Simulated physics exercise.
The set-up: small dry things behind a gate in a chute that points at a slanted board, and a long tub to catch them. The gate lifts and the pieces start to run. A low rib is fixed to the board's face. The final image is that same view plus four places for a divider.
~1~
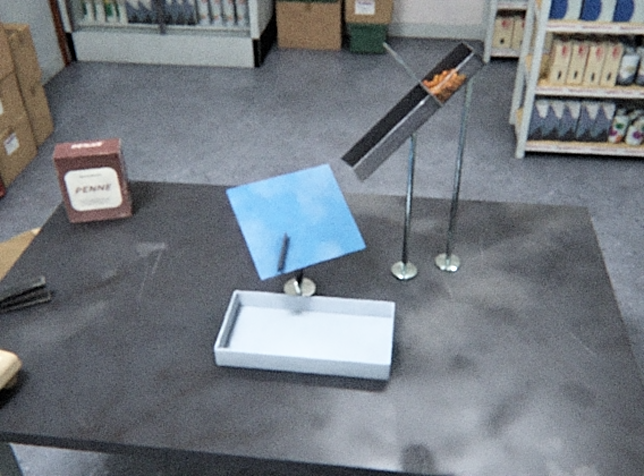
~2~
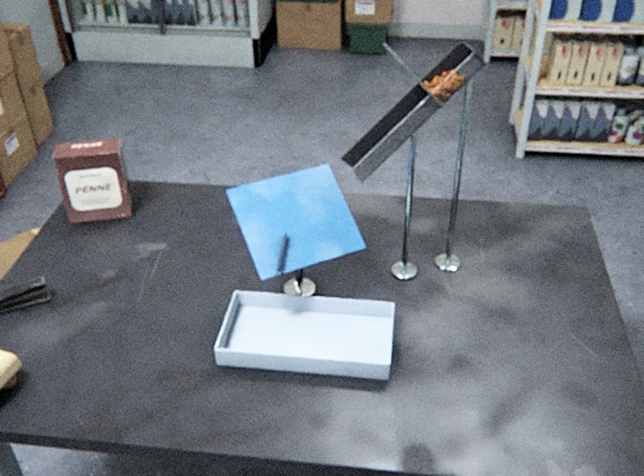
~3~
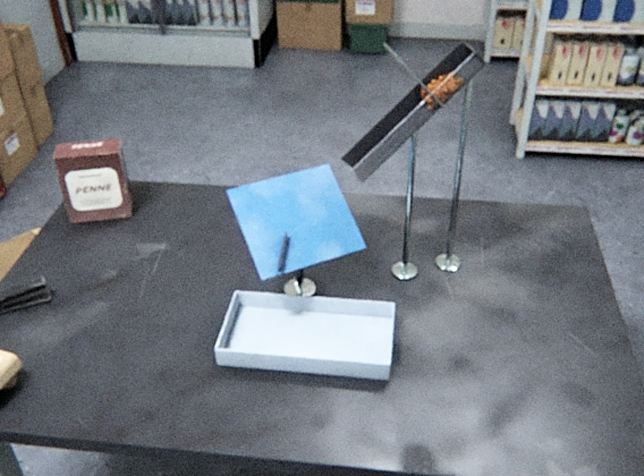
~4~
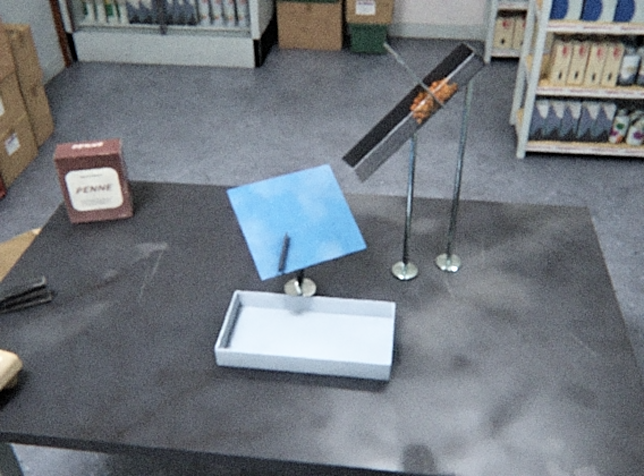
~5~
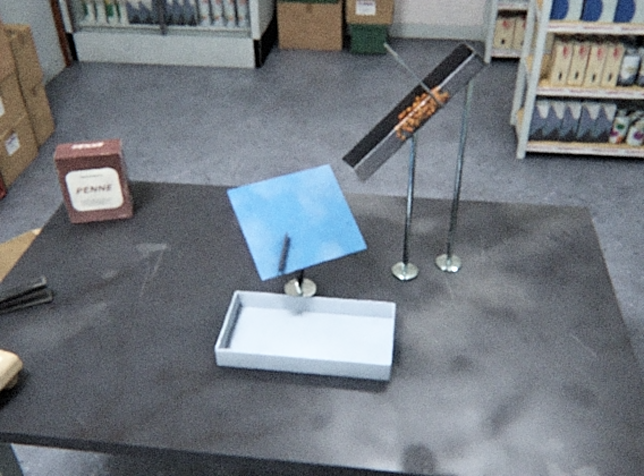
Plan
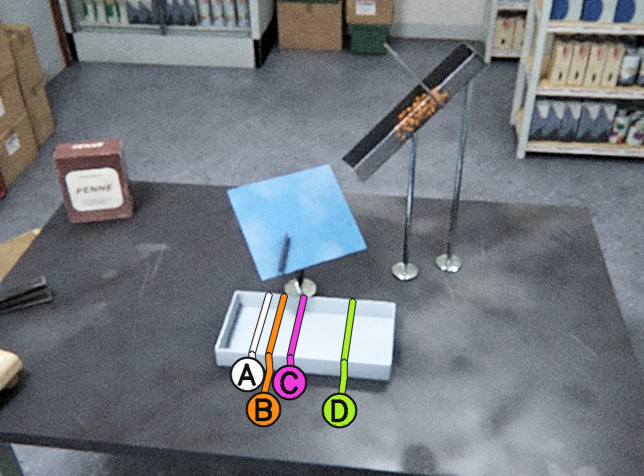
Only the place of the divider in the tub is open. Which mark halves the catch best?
I would pick line C.
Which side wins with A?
More lands on the right.
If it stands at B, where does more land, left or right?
The right side.
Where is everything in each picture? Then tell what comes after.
Load behind the gate at (442, 85), cereal balls; lip of the chute at (357, 176), sloping fairly steeply, in the first frame.
Middle of the board at (297, 219), tilted fairly steeply; middle of its low edge at (315, 263); of its high edge at (279, 177), in the second frame.
Front corners of the tub at (216, 349) and (389, 364), empty; front of the load at (431, 107), in the third frame.
Middle of the load at (432, 99); its front at (420, 121), about a quarter of the way to the lip; rib from (287, 232) to (280, 269), in the fourth frame.
Middle of the load at (421, 109); its front at (399, 135), about half of the way to the lip, in the fifth frame.
On the marked copy, line A crosses the front rim at (252, 352); line B crosses the front rim at (268, 354); line C crosses the front rim at (290, 356); line D crosses the front rim at (344, 360).
With A, of what is caught, none on the left of the divider, all on the right.
With B, of what is caught, a stray few on the left of the divider, nearly all on the right.
With C, of what is caught, about two thirds on the left of the divider, about a third on the right.
With D, of what is caught, nearly all on the left of the divider, a small part on the right.
